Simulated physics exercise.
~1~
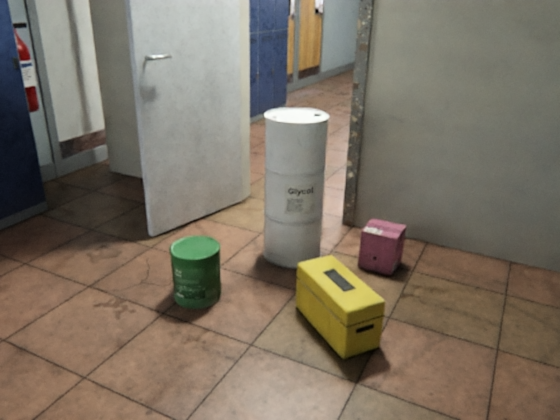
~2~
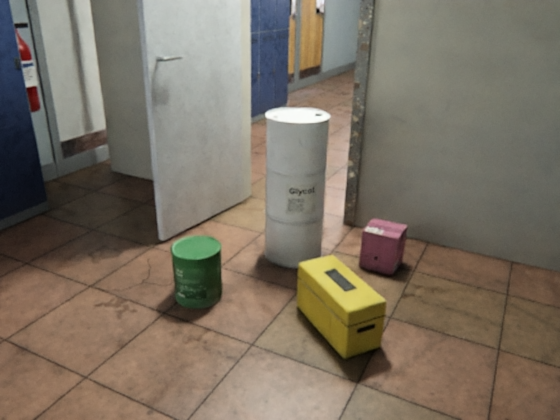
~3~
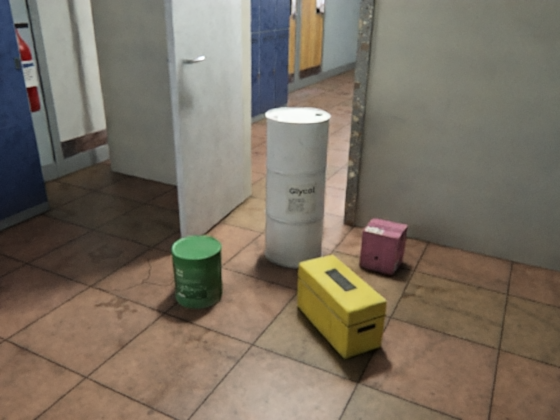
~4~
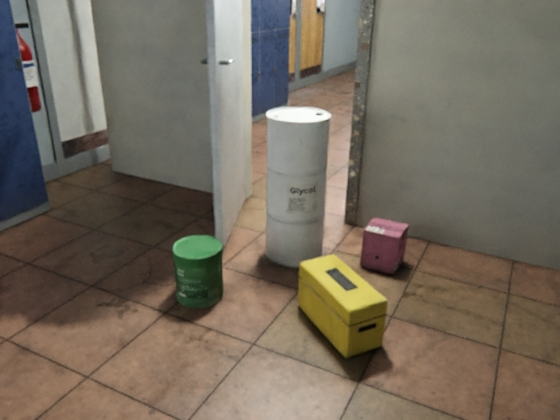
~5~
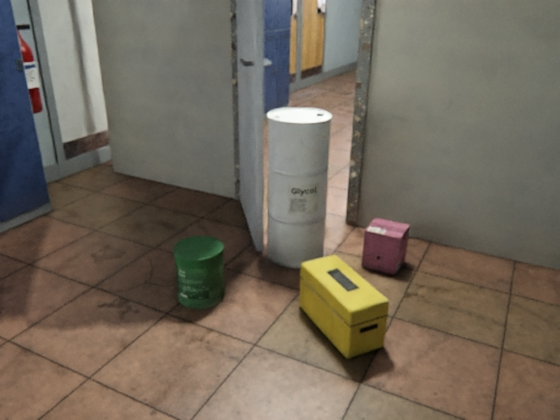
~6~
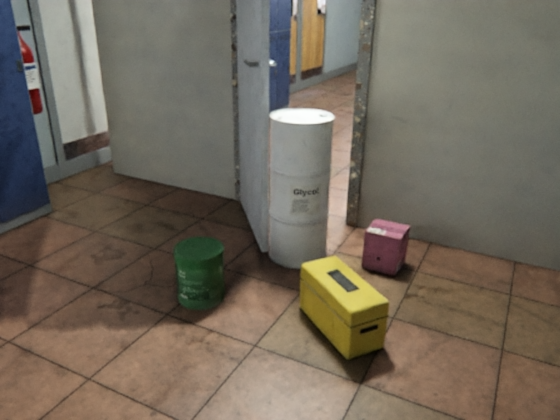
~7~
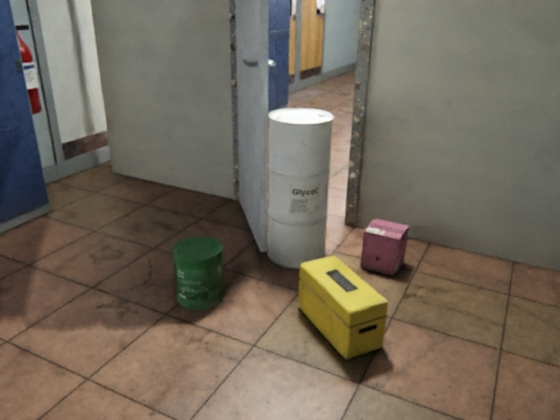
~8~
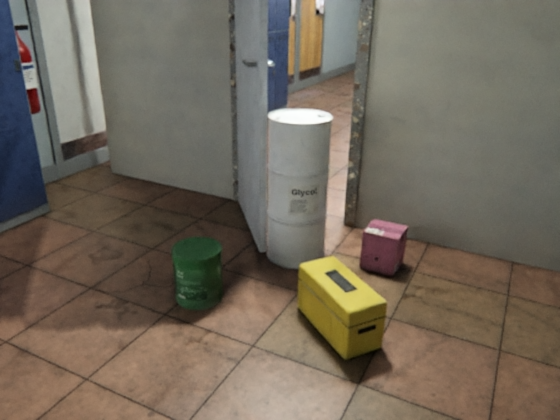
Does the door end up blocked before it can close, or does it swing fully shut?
The door ends up blocked. It comes to rest against the white drum and stays partly open.
